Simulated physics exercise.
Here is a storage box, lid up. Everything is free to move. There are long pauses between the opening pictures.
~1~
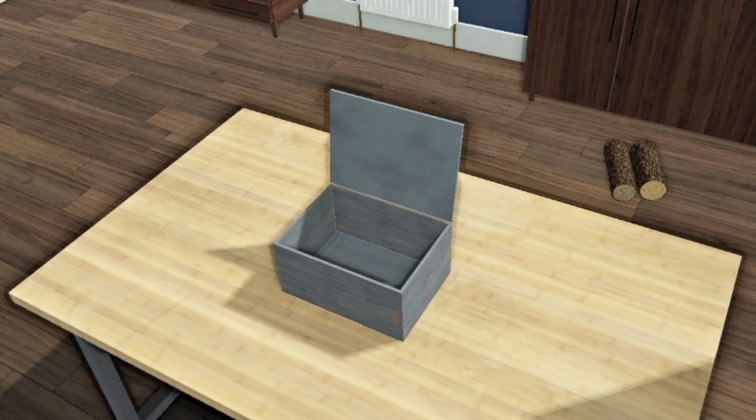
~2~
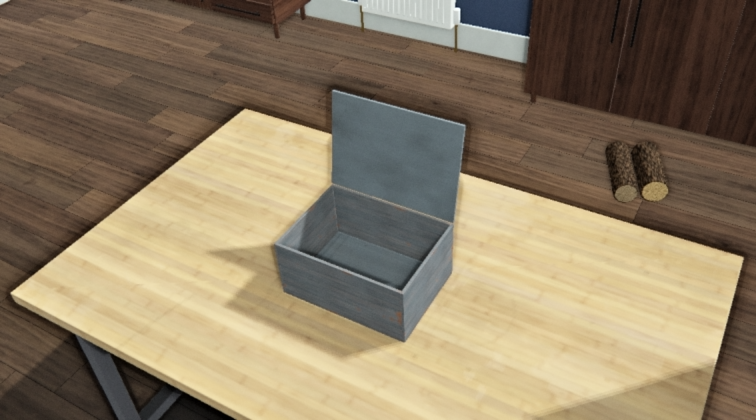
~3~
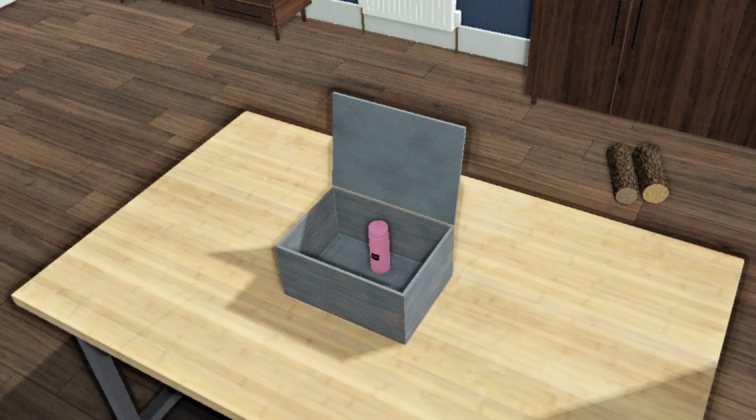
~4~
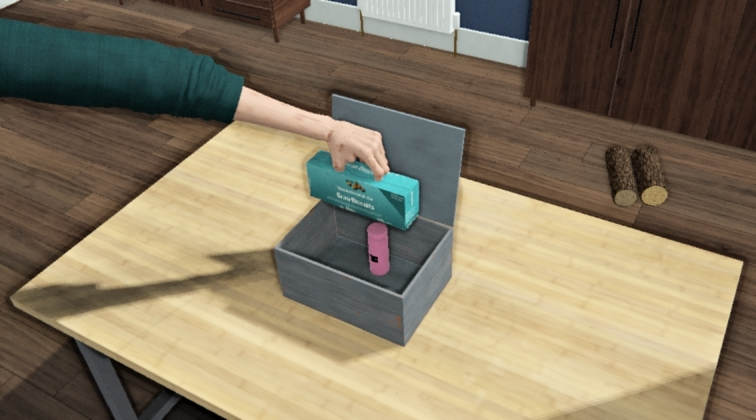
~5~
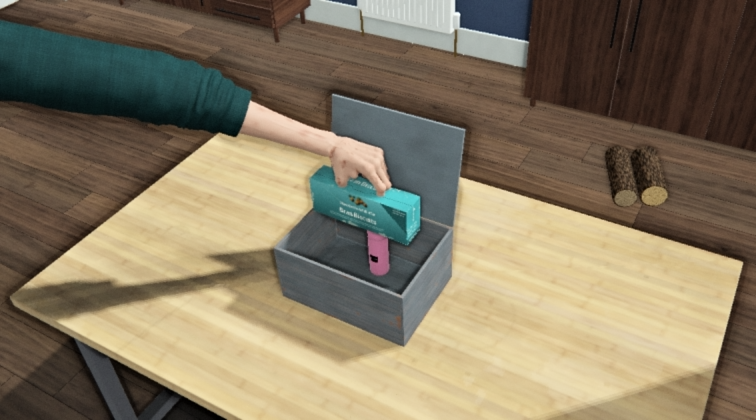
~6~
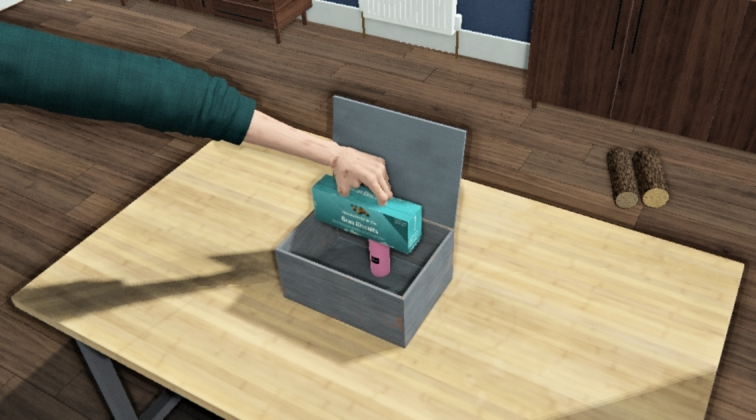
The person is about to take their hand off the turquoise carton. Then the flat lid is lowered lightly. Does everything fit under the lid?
It sits on the rim.
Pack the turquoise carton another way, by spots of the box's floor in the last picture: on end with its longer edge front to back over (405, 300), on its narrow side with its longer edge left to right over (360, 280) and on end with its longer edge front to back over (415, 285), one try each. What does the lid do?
First, it is held up; second, it closes; third, it stays ajar.
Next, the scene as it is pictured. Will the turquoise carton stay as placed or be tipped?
It tips.
Then, 1.10 s after the last picture, lid starting down; turquoise carton on its side near (365, 291); pink shaker tipped 11° from how it was.
Then, 2.00 s after the last picture, lid 25° above the rim; turquoise carton on its side near (365, 291); pink shaker tipped 7° from how it was.
At rest, lid shut; tipped over in the box, turquoise carton; pink shaker in place. Seen from the same camera at the end, turquoise carton near (365, 291).
